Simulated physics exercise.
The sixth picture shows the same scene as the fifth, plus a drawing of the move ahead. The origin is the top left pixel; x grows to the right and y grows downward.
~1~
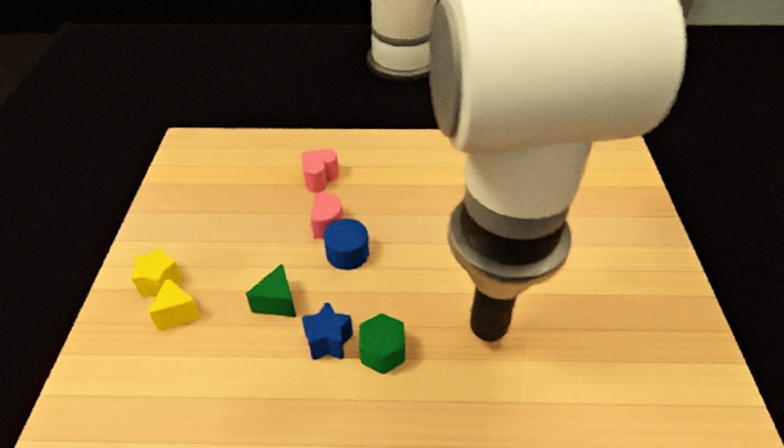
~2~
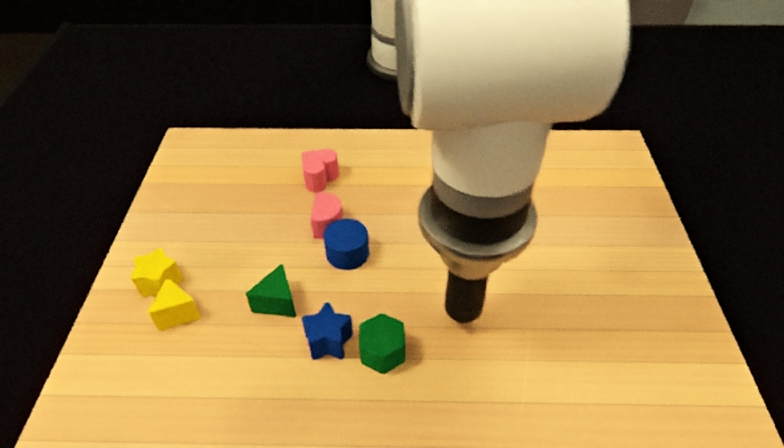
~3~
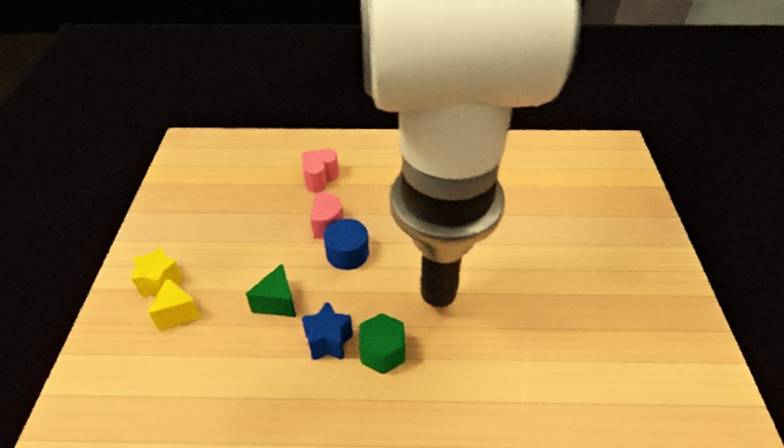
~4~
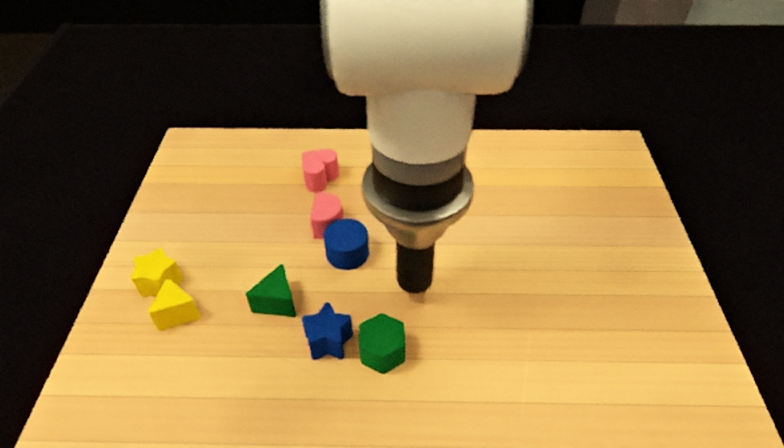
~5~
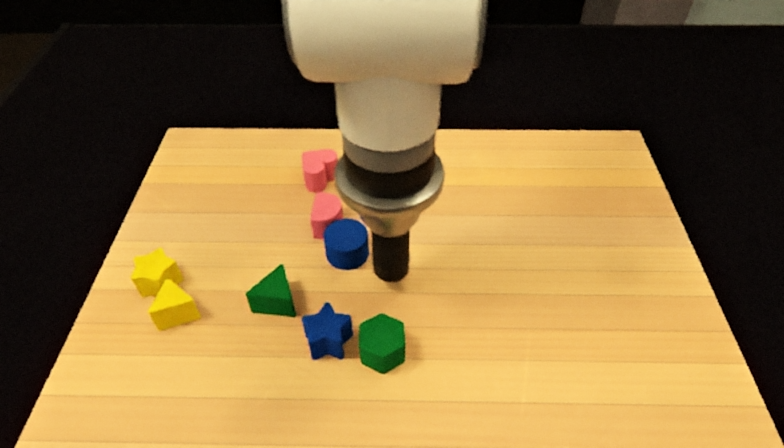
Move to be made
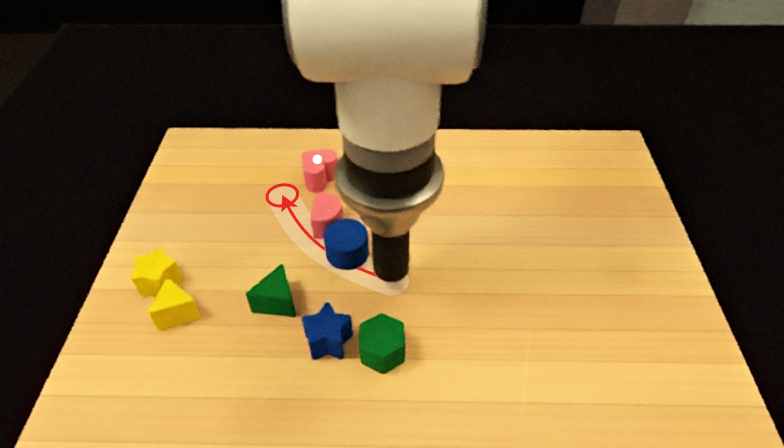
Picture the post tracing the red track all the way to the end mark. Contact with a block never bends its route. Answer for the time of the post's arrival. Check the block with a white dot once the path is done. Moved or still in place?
Well, the block with a white dot shifts from its place.
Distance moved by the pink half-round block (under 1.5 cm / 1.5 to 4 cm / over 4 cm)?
Beyond 4 cm.
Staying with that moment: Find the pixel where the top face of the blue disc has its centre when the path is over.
Its top middle will sit at (244, 173).
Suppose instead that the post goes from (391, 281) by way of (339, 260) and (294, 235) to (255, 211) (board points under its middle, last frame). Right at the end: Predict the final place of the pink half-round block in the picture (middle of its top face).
Its top middle is near (305, 176).
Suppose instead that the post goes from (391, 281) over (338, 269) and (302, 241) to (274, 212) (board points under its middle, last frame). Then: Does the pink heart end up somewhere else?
Yes, I think so.
Drawn move, from (391, 281) by way of (340, 259) and (303, 229) to (282, 195); the dot is on the pink heart.
What follows on the original path. One third of the way, post at (338, 246); pink half-round block at (314, 190), turned 35° clockwise; blue disc at (315, 217).
Two thirds of the way, post at (300, 216); pink heart at (321, 155); pink half-round block at (300, 174); blue disc at (273, 193).
At the end, post at (280, 183); green triangle still; pink heart at (323, 153); pink half-round block at (296, 157), turned 170° clockwise; blue disc at (244, 173).
